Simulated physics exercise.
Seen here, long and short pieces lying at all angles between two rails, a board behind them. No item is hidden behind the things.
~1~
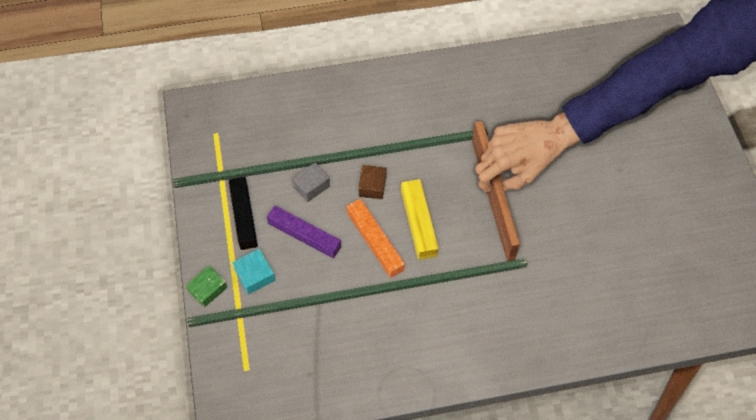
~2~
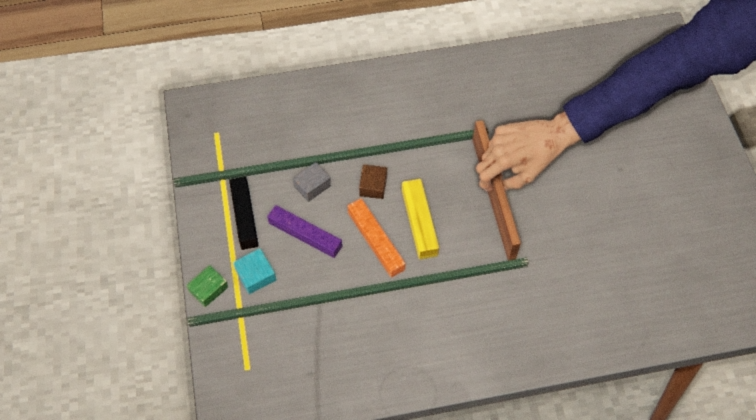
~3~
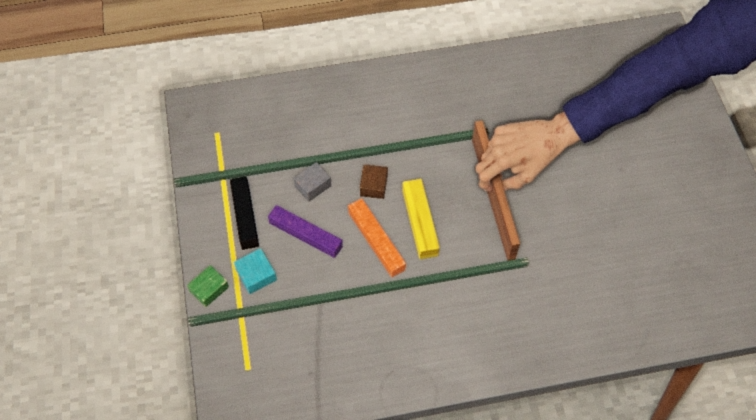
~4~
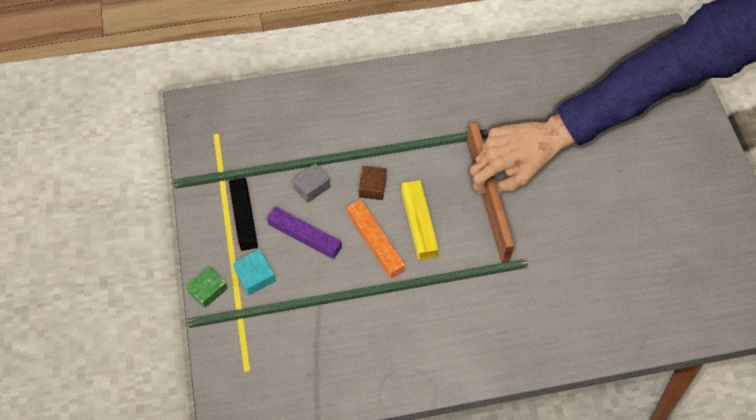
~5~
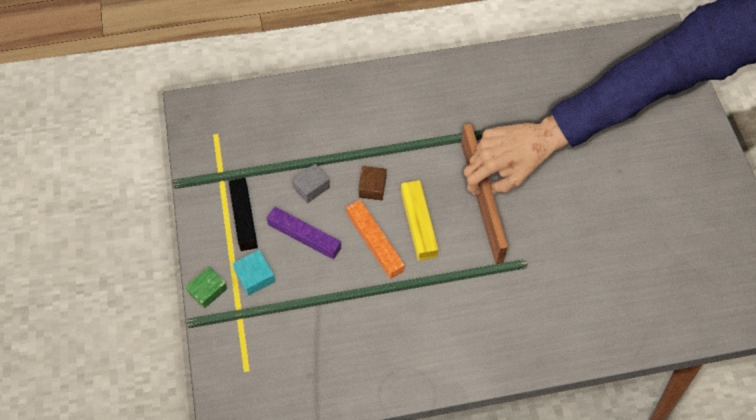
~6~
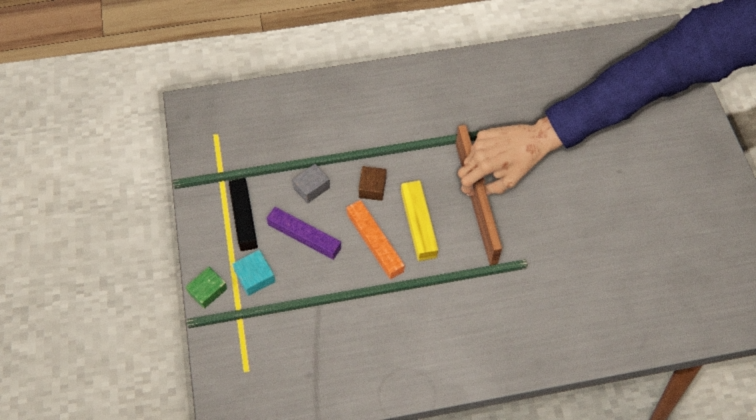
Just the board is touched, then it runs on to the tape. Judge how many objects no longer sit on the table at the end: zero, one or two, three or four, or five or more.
No longer on the table: Three or four.
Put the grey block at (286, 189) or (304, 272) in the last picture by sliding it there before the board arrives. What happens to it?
The grey block: Stays put, then stays put.
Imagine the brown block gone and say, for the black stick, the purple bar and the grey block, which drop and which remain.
Taking them one by one, the black stick drops away, the purple bar holds its spot and the grey block holds its spot.
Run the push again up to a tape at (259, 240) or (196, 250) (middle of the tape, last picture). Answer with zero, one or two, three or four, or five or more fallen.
Place by place: One to two, then at least five.
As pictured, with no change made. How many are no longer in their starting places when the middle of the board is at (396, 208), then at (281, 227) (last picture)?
Respectively 3 and 8.
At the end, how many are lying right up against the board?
2 are in contact with it.
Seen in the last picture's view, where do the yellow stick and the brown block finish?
(221, 254) and (209, 198), roughly.
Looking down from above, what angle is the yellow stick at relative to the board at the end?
I'd say it's about 0° out of line.
Soon after, none off yet; green block at rest near (207, 288); black stick at rest near (243, 214); turquoise block at rest near (254, 273).
After that, none off yet; green block tilting well over near (171, 298); black stick displaced about its own width near (198, 223); turquoise block displaced about its own width near (203, 284).
In the end, the number that fall off is three or four; gone, turquoise block, black stick and green block.
